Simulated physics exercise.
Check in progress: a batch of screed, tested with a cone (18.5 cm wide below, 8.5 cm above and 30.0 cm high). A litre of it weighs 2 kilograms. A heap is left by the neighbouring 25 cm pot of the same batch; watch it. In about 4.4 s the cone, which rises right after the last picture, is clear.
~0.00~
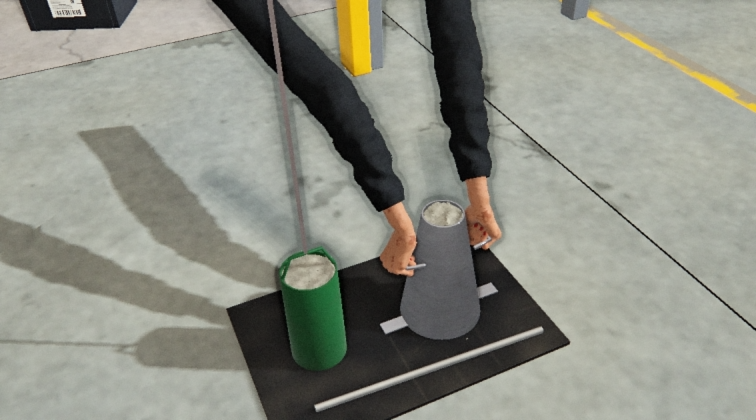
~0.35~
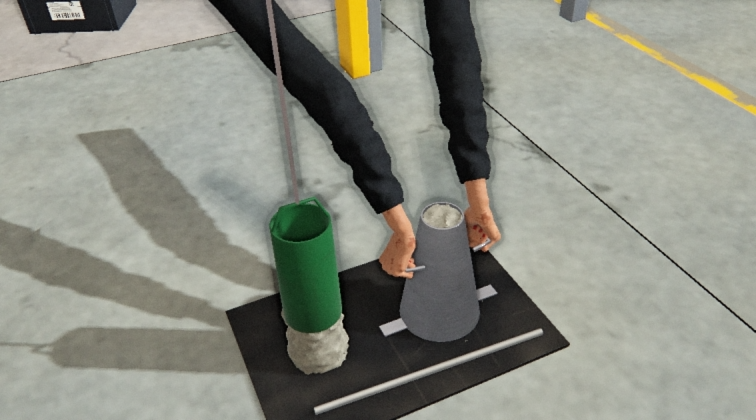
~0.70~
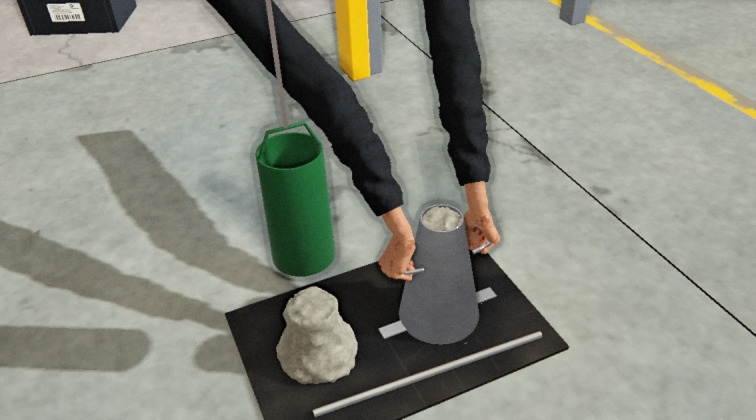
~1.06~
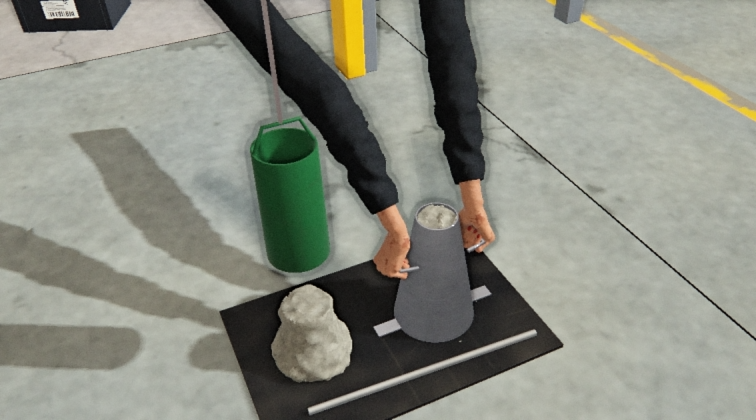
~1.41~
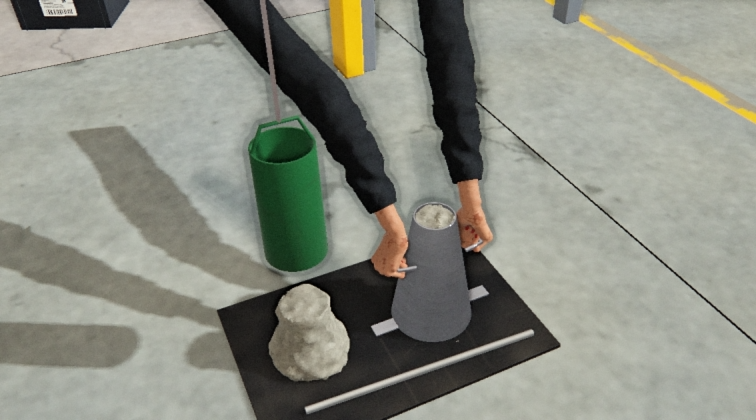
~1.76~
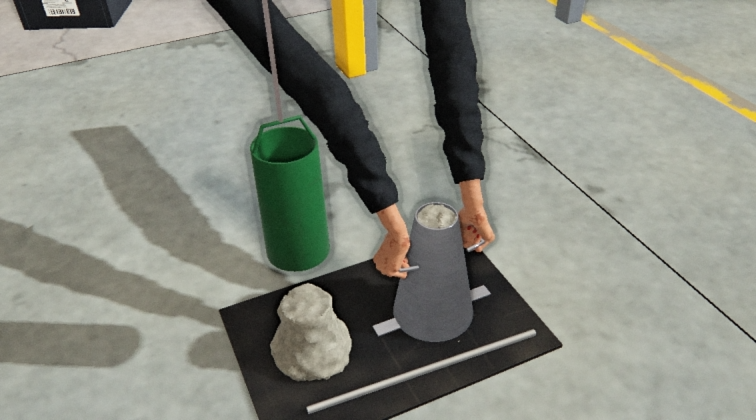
Green cylinder rising off a black board, leaving a lumpy pale heap, while two hands stay at a filled grey cone.
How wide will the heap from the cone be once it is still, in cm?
About 22 cm.
By 2.9 s, the cone is up 7.4 cm; the screed has come down 5.2 cm to 25 cm and is 20 cm wide.
By 4.0 s, the cone is up 19 cm; the screed has come down 6.1 cm to 24 cm and is 21 cm wide.
By 5.1 s, the cone is up 31 cm; the screed has come down 6.3 cm to 24 cm and is 22 cm wide.
By 6.4 s, the cone is clear; the screed has come down 6.4 cm to 24 cm and is 22 cm wide.
By 6.9 s, at rest, the cone is clear; the screed has come down 6.5 cm to 24 cm and is 22 cm wide.
